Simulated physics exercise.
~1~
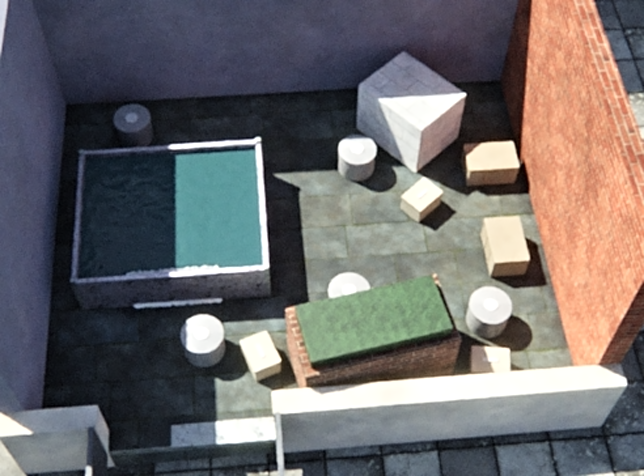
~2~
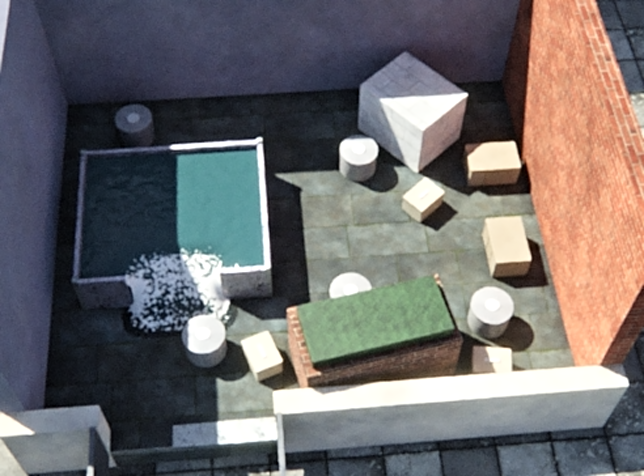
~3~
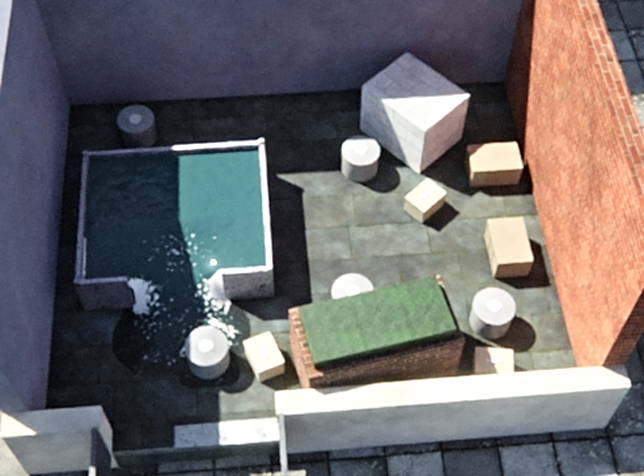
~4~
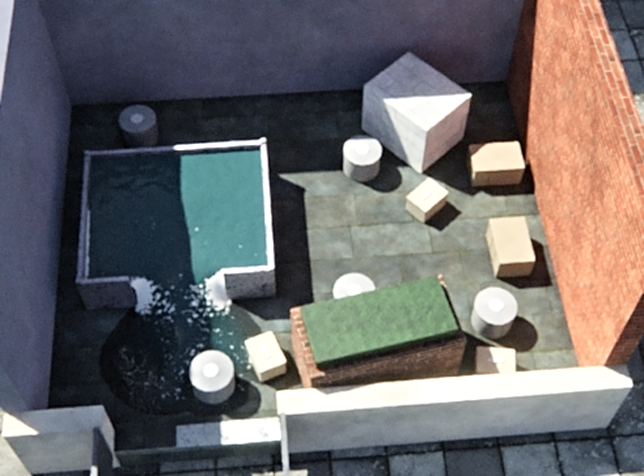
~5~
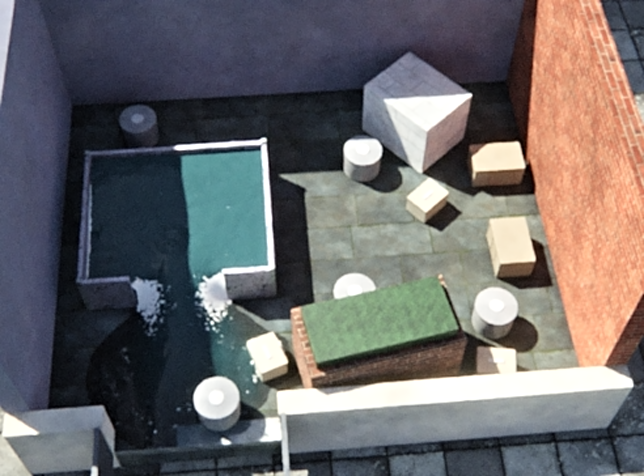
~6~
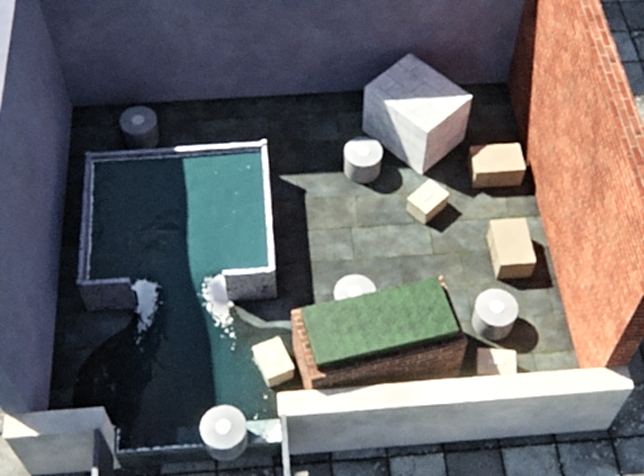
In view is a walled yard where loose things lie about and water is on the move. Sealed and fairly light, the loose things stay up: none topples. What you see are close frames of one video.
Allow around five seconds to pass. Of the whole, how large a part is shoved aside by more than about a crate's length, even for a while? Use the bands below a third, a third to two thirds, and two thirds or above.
It falls below a third.
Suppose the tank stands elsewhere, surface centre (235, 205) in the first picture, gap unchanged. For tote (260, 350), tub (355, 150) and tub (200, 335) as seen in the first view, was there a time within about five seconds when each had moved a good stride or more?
Result per object - went far, stayed close, went far.
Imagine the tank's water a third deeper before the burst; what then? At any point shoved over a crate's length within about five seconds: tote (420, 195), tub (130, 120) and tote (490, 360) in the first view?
Per item, in order: Missed the mark; missed the mark; missed the mark.
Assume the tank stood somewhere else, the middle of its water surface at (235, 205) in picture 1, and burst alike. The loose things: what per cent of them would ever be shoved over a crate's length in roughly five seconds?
Near 30 in a hundred.
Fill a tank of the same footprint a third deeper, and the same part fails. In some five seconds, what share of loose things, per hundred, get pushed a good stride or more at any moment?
I'd say close to 20 per cent of the things.
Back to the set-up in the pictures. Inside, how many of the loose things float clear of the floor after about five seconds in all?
The tally stands at 0.
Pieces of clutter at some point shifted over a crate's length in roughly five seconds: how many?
Number: 2.
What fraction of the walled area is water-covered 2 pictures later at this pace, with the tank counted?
I'd estimate around 30 percent.
A moment on, 1 of 10 are well off their spots; 0 afloat.
Next, 1 of 10 are well off their spots; 1 afloat.
Later, 2 of 10 are well off their spots; 0 afloat.
In the end, 2 of 10 are well off their spots, and 2 have been at some point; 0 afloat.
